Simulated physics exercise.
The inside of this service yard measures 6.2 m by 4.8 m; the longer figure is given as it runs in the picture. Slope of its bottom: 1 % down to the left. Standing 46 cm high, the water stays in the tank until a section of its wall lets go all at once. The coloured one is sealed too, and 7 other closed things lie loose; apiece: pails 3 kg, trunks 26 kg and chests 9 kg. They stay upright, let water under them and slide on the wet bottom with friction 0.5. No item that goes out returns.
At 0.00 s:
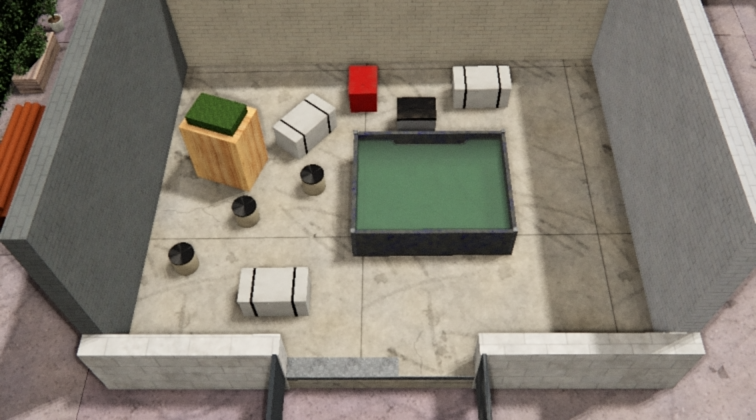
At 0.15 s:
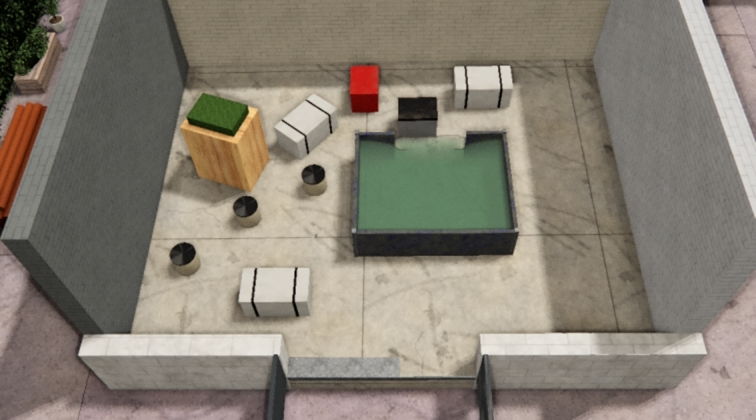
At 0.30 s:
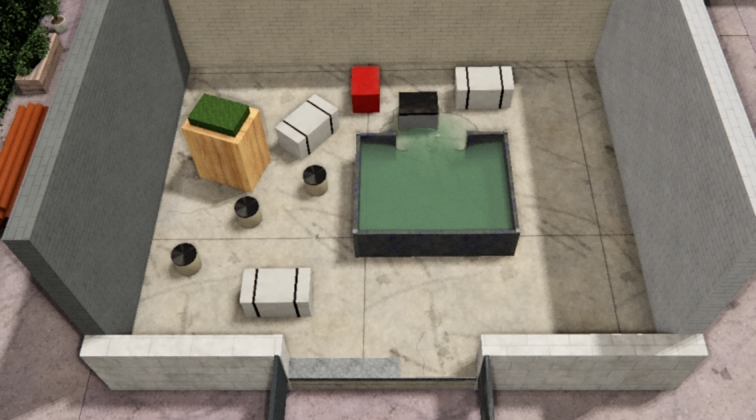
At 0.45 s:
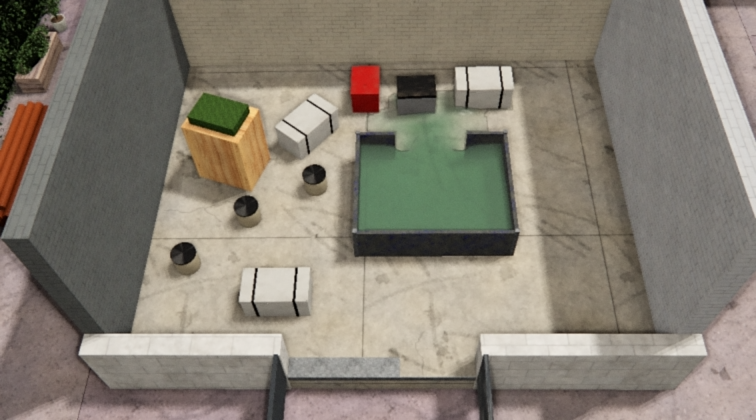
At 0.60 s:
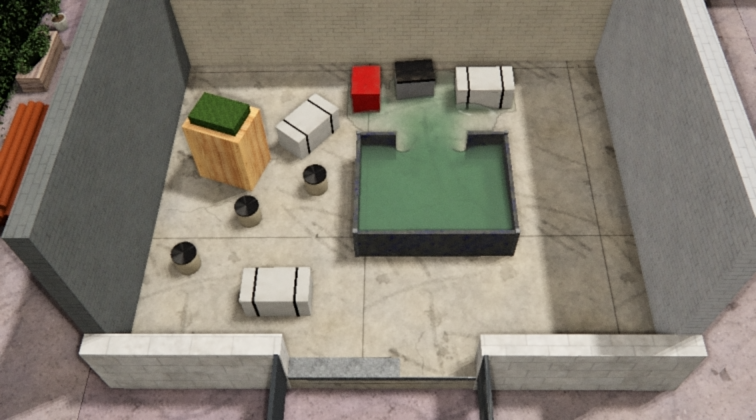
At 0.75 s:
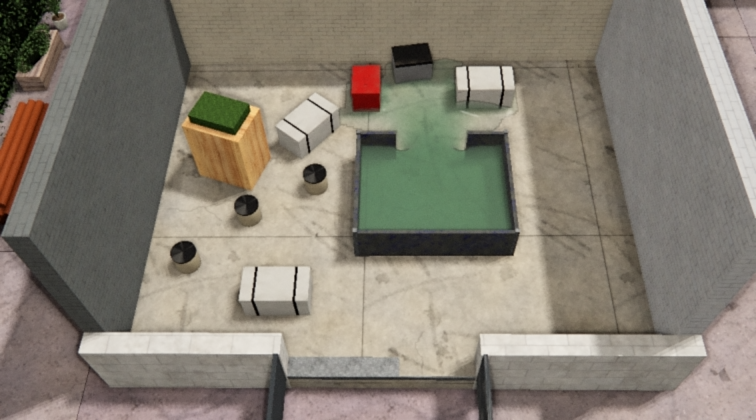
A dark-walled rectangular tank of green water stands right of centre in a walled, pale concrete yard, seen from high above by a nearly still camera. Around it sit a red chest, a black-topped grey chest, three white trunks with black straps, three round pots and a wooden planter topped with green. Water pours through a gap in the tank's back wall, spreading as the black-topped chest slides backward.
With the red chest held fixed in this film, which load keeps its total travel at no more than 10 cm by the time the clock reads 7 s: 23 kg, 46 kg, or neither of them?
Only heavy suffices.
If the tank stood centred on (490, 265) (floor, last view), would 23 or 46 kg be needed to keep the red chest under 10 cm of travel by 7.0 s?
In that case the answer is that just the bigger mass works.
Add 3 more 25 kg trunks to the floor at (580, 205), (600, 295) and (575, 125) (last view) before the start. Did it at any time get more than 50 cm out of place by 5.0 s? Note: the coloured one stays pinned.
Within it, within it, beyond it.
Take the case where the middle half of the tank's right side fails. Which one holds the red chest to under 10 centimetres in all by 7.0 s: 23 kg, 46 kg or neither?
In that case the lighter mass suffices.
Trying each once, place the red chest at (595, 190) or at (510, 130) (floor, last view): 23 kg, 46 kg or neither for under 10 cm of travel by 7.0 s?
One by one: Lighter mass suffices; lighter mass suffices.
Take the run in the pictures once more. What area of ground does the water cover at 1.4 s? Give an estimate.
Roughly 8.5 m2.
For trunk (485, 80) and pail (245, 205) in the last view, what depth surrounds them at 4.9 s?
Roughly 5 and 0 cm.
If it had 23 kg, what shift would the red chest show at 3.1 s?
Close to 100 centimetres.
After 1.4 s the red chest would be 15 cm from its start with 23 kg and 0 cm from its start with 46 kg; 6 cm of water round it then.
After 3.1 s the red chest would be 104 cm from its start with 23 kg and 0 cm from its start with 46 kg; 8 cm of water round it then.
After 4.9 s the red chest would be 124 cm from its start with 23 kg and 0 cm from its start with 46 kg; 7 cm of water round it then.
After 7.0 s the red chest would be 124 cm from its start with 23 kg and 0 cm from its start with 46 kg; 5 cm of water round it then.
